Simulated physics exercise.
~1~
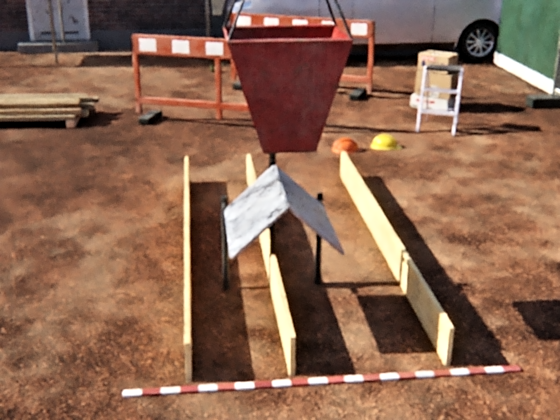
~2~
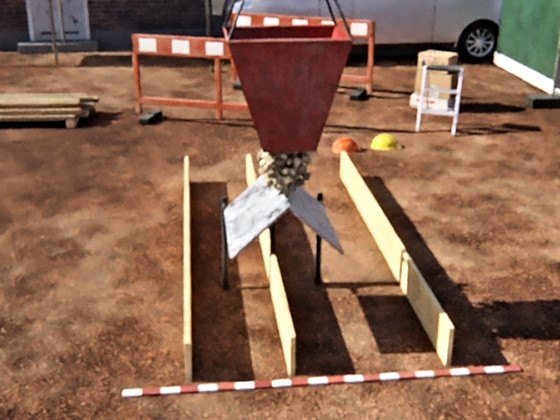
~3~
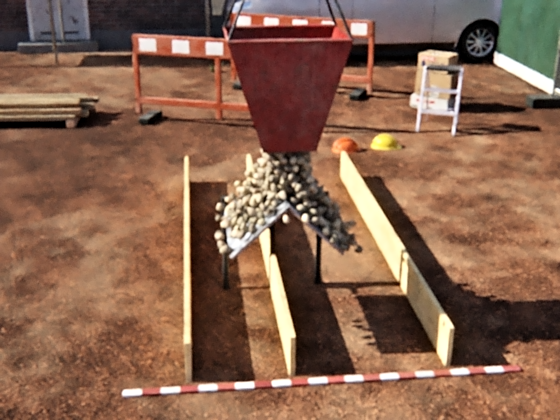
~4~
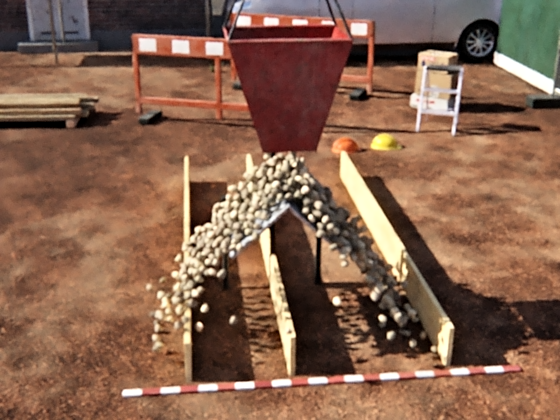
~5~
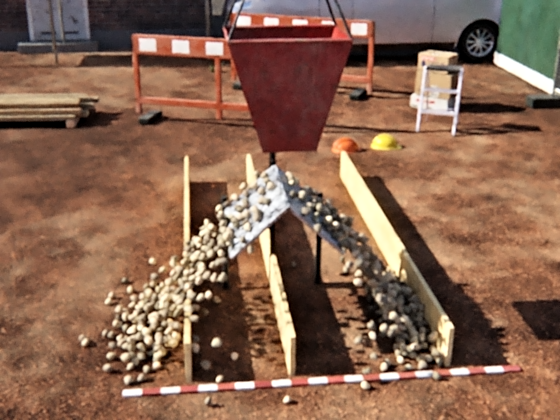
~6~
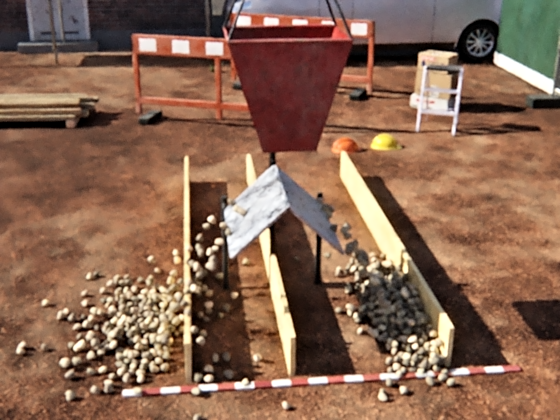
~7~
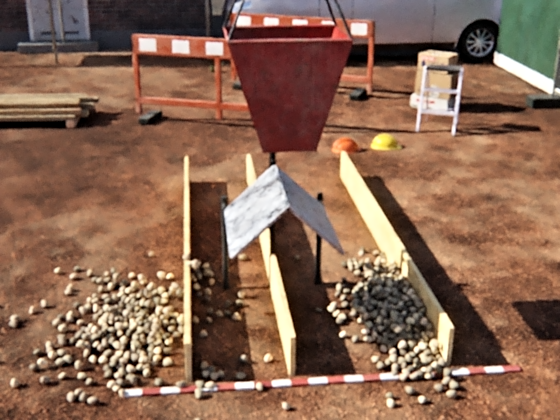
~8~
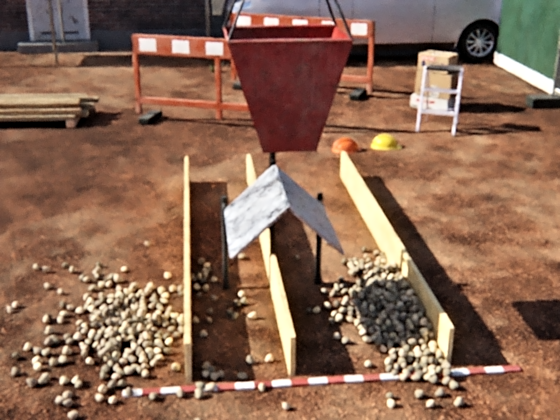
Dirt yard with stones dropping from a hanging red skip, splitting over steel slopes, and settling between planks and beyond them at left.
